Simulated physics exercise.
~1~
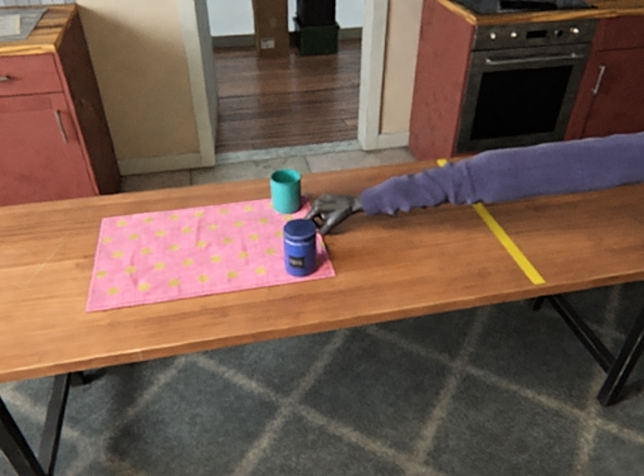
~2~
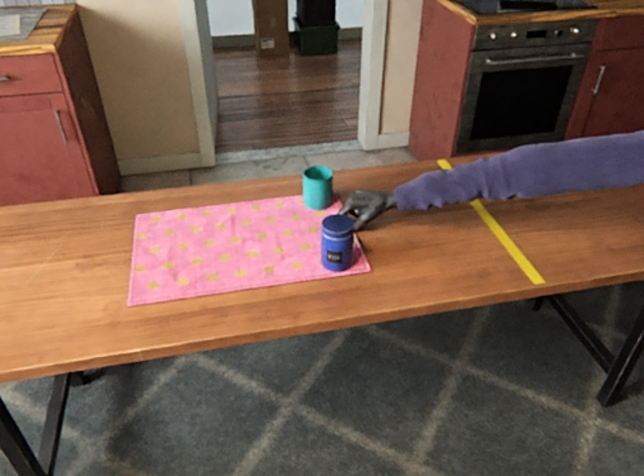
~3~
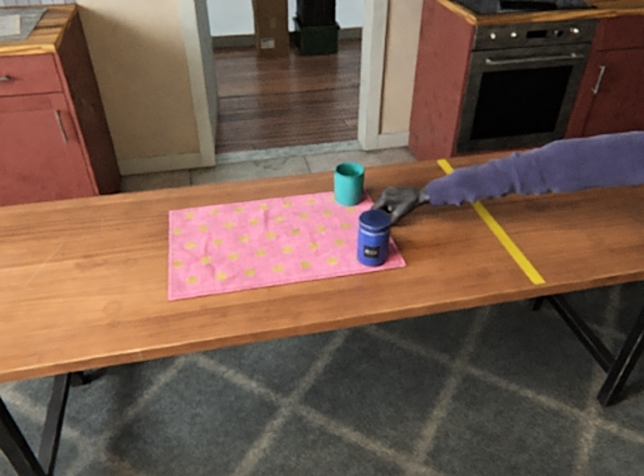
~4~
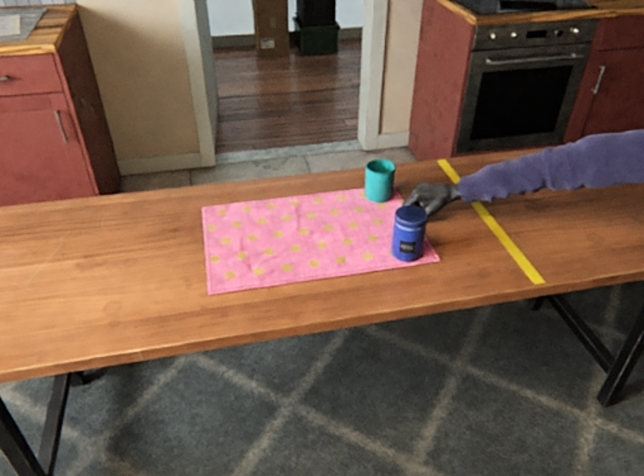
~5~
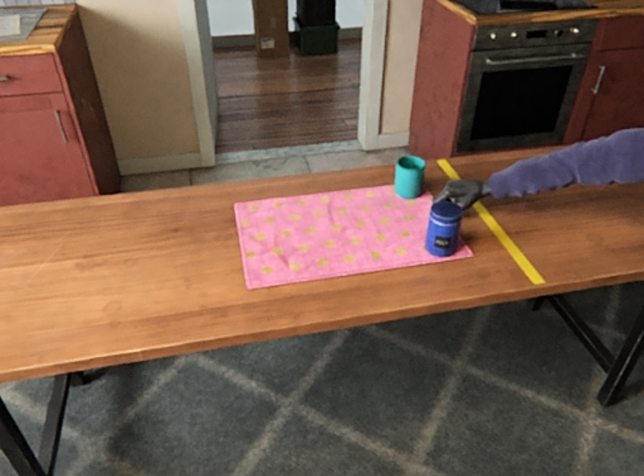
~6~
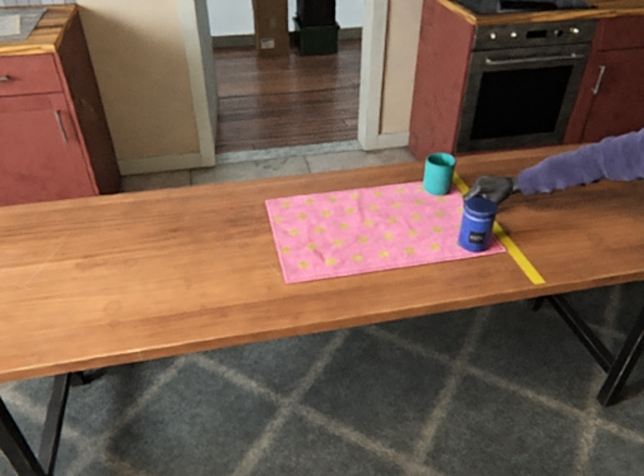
In this clip, a purple-sleeved arm with a dark hand pulls a pink patterned cloth rightward along a wooden table, carrying a turquoise mug and a blue jar, until its edge reaches the yellow tape, with both items still upright on the cloth.
